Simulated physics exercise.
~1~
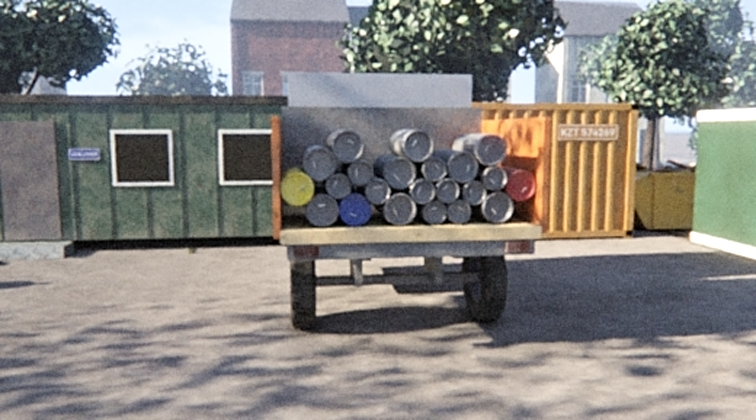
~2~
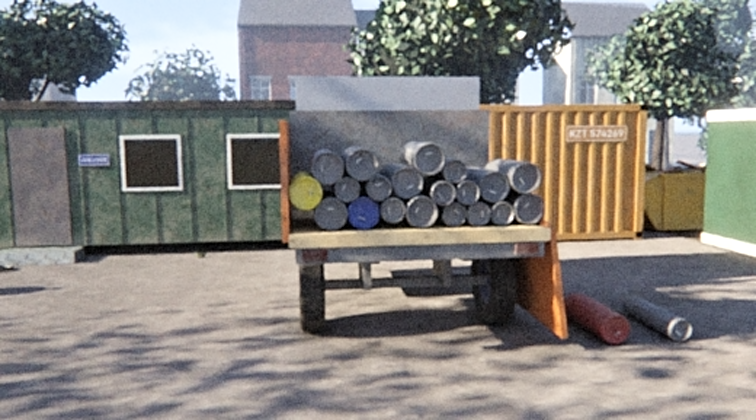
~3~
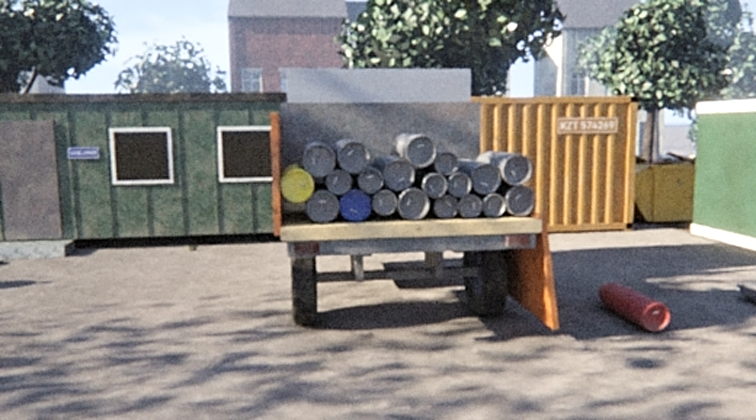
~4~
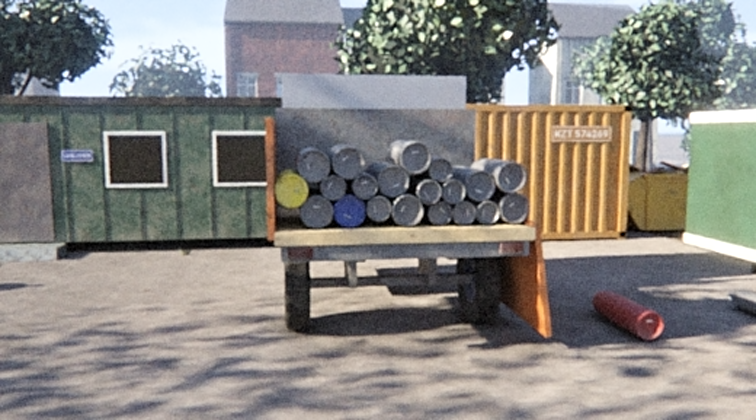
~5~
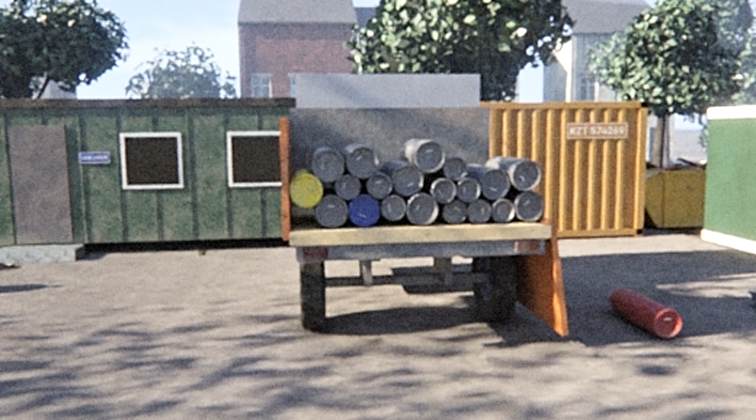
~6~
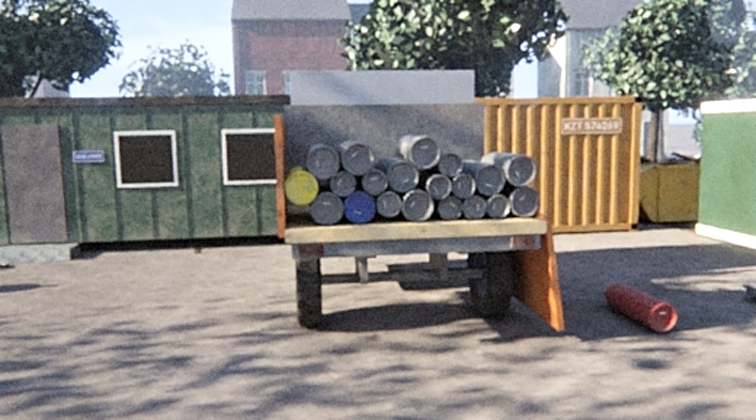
A flatbed lorry stacked with gas cylinders, their round ends facing the camera, stands in a sunlit yard before a green cabin and an orange container, seen from behind in a slightly swaying view. Most cylinders are grey, with a yellow one at the left, a blue one low down near it, and a red one at the right edge. The orange side board on the right drops open, and the red cylinder and a grey one fall to the ground. The grey one rolls away right, out of view. The red one rolls a little and settles, while yellow, blue and the remaining stack stay aboard.
